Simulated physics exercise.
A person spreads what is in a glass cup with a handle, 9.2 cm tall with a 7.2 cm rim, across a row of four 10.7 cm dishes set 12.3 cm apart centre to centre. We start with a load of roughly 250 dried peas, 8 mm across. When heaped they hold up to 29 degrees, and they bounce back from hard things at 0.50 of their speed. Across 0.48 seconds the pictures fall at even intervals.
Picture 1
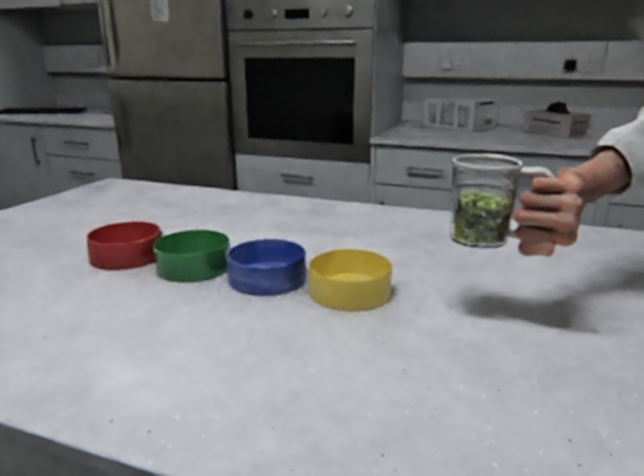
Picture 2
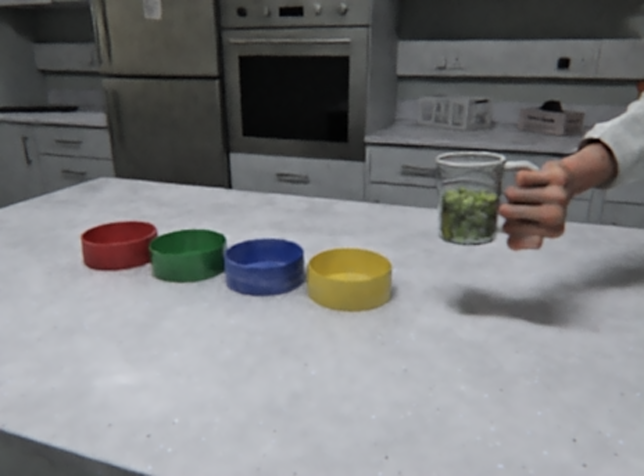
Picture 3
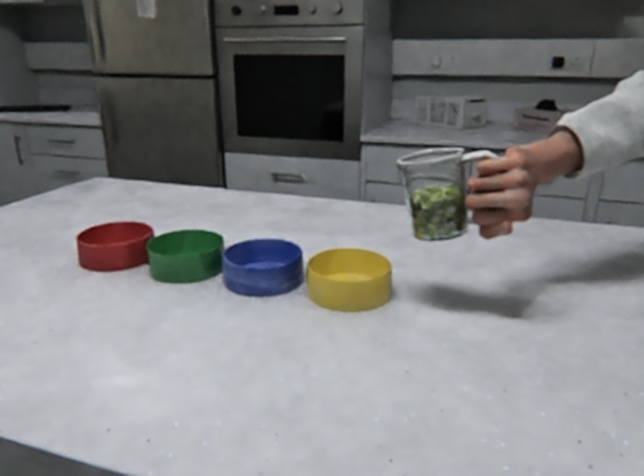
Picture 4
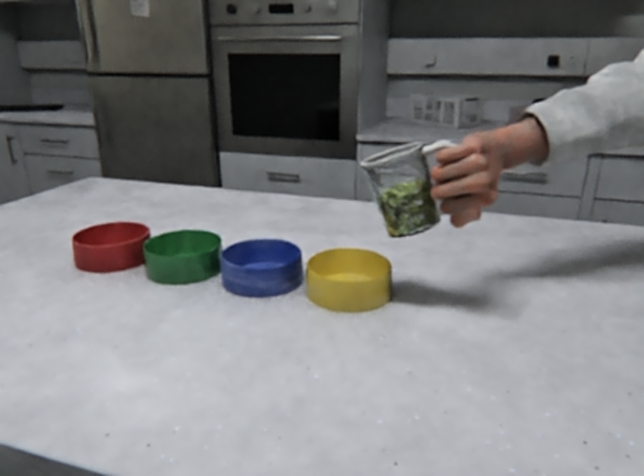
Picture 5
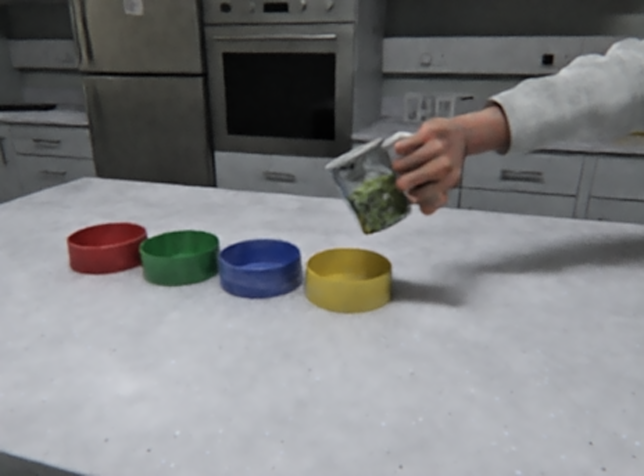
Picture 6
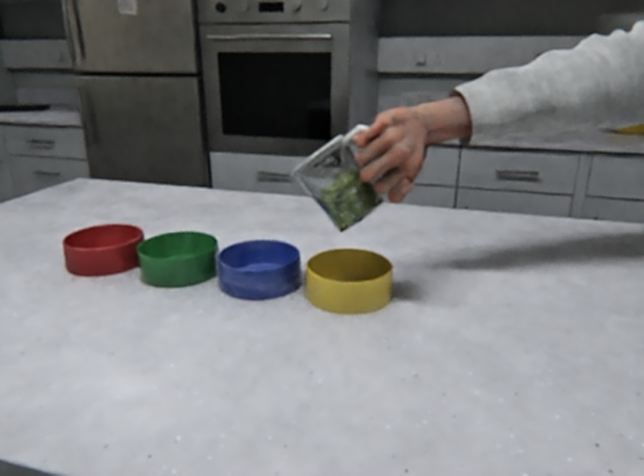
In the video, a hand holding a clear glass cup with green pieces inside moves it leftward above a kitchen counter, gradually tilting it to the left, near a row of red, green, blue and yellow dishes.
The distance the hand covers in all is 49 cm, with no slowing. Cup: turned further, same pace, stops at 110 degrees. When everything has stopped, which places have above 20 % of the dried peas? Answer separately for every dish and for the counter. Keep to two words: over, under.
Red: Goes past a fifth; blue: Stays within a fifth; green: Stays within a fifth; yellow: Stays within a fifth; counter: Goes past a fifth.
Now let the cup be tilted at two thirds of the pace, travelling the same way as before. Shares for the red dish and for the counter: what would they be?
I'd expect red to end at 100 and the counter at 0.
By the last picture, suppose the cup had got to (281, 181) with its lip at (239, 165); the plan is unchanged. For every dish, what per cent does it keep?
You'd end up with red at 90, blue at 0, green at 0 and yellow at 0.
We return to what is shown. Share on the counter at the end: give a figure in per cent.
Roughly 35 in a hundred.
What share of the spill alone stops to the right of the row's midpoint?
0 per cent.
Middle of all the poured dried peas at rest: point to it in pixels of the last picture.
Resting centre estimate: Around (91, 254).
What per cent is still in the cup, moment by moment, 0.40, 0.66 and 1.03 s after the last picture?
In turn: 100 %, 100 %, 15 %.
Then, 0.40 s after the last picture, tilt 73 degrees; cup holds 100 %.
Then, 0.66 s after the last picture, tilt 96 degrees; cup holds 100 %.
Then, 1.03 s after the last picture, tilt 110 degrees; cup holds 15 %, red 45 %.
In the end, red 65 %, blue 0 %, green 0 %, yellow 0 %, counter 35 %.
